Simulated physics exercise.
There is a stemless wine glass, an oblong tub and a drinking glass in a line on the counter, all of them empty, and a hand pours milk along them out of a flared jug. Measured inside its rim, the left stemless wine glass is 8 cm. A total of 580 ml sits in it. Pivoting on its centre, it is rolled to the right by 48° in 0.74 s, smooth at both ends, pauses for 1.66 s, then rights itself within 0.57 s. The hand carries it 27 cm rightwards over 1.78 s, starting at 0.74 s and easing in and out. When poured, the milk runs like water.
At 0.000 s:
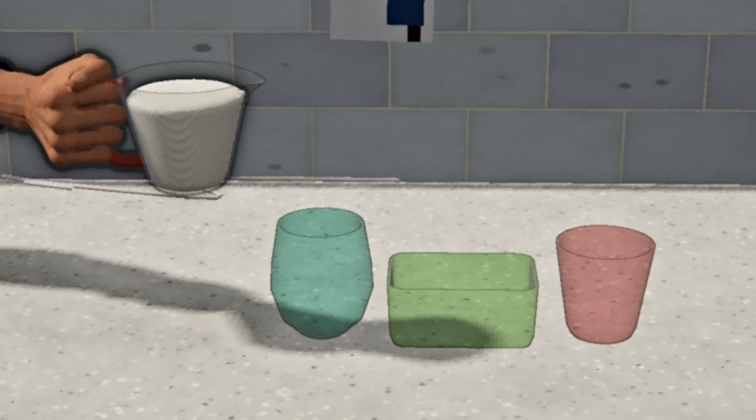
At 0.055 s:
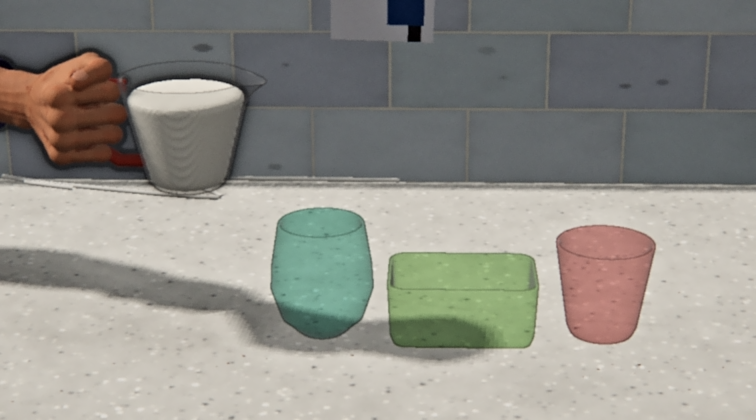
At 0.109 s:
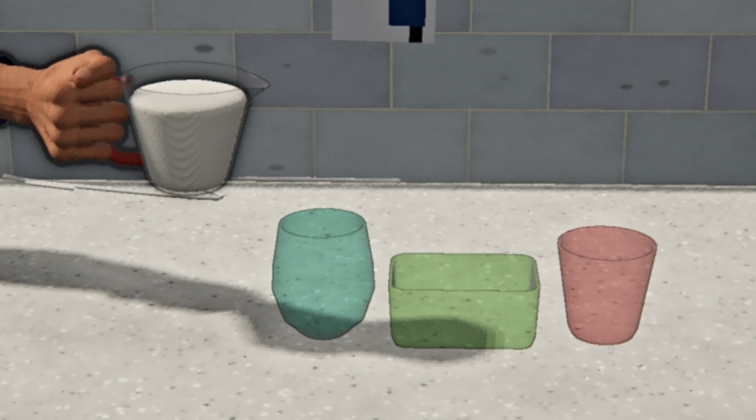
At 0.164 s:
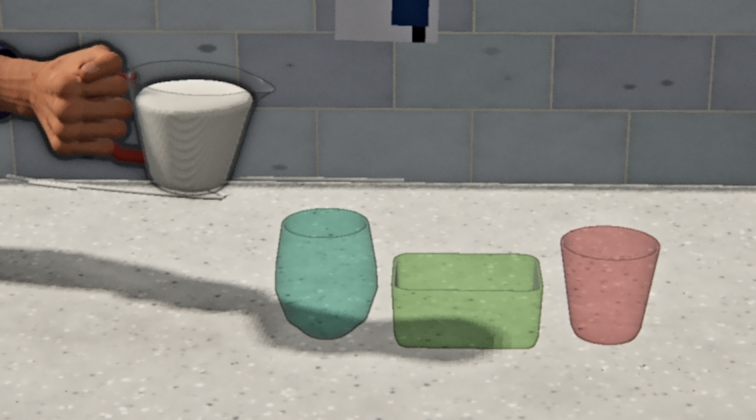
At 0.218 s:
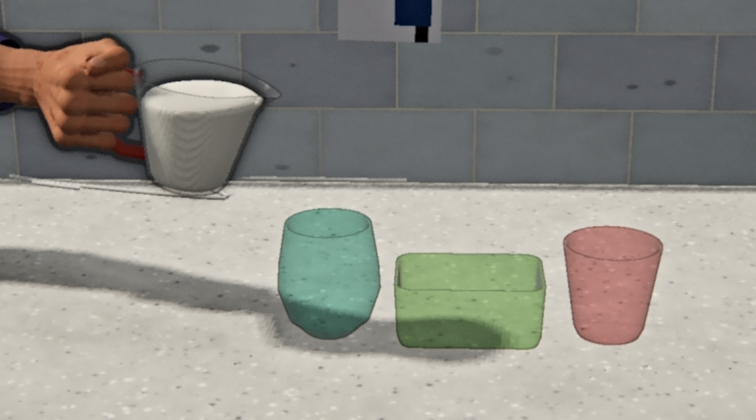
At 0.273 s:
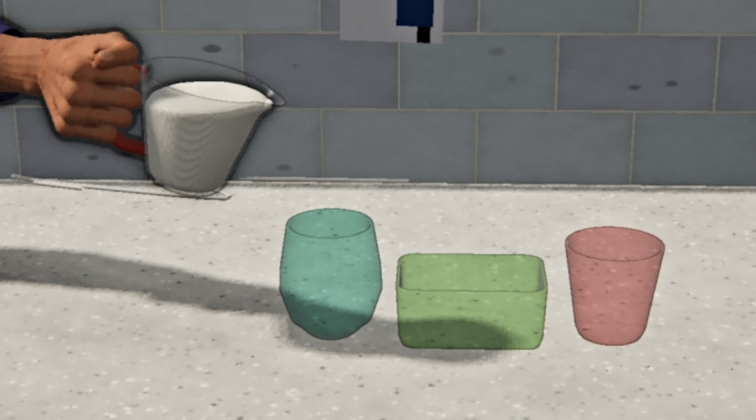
A hand at the left grips the red handle of a clear flared jug of white milk above a pale speckled counter, seen from the front and slightly above against grey tiles. In a line stand an empty teal stemless glass, a green oblong tub and a red drinking glass. The hand gradually tilts the jug rightwards, milk nearing its rim, as the view shifts very slightly.
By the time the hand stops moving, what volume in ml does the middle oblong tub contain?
I would say about 70 ml is in it.
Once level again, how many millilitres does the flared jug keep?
Close to 200 ml.
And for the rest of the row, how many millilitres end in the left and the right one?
Final volumes - left about 260 ml, right about 30 ml.
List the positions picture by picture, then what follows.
In the first frame, it leans 0°; its right rim is at (266, 80); the milk meets the walls at (141, 92) and (238, 94); the left stemless wine glass's rim runs from (279, 224) to (363, 225); the middle oblong tub's rim runs from (389, 272) to (535, 274); the right drinking glass's rim runs from (557, 244) to (654, 245).
In the second frame, it leans 1°; its right rim is at (267, 81); the milk meets the walls at (140, 91) and (235, 93).
In the third frame, it leans 3°; its right rim is at (270, 84); the milk meets the walls at (143, 91) and (237, 95).
In the fourth frame, it leans 6°; its right rim is at (276, 88); the milk meets the walls at (149, 91) and (242, 96).
In the fifth frame, it leans 10°; its right rim is at (282, 94); the milk meets the walls at (154, 92) and (249, 96).
In the sixth frame, it leans 14°; its right rim is at (287, 102); the milk meets the walls at (162, 96) and (258, 100).
By 1.03 s the tilt is 48° and from the left they hold 230 ml, 0 ml, 0 ml, the flared jug 320 ml, and 0 ml is on the counter.
By 1.59 s the tilt is 48° and from the left they hold 260 ml, 40 ml, 0 ml, the flared jug 260 ml, and 0 ml is on the counter.
By 2.17 s the tilt is 48° and from the left they hold 260 ml, 65 ml, 5 ml, the flared jug 215 ml, and 15 ml is on the counter.
By 2.80 s the tilt is 10° and from the left they hold 260 ml, 65 ml, 30 ml, the flared jug 195 ml, and 20 ml is on the counter.
At rest from the left they hold 260 ml, 65 ml, 30 ml, the flared jug 195 ml, and 20 ml is on the counter.
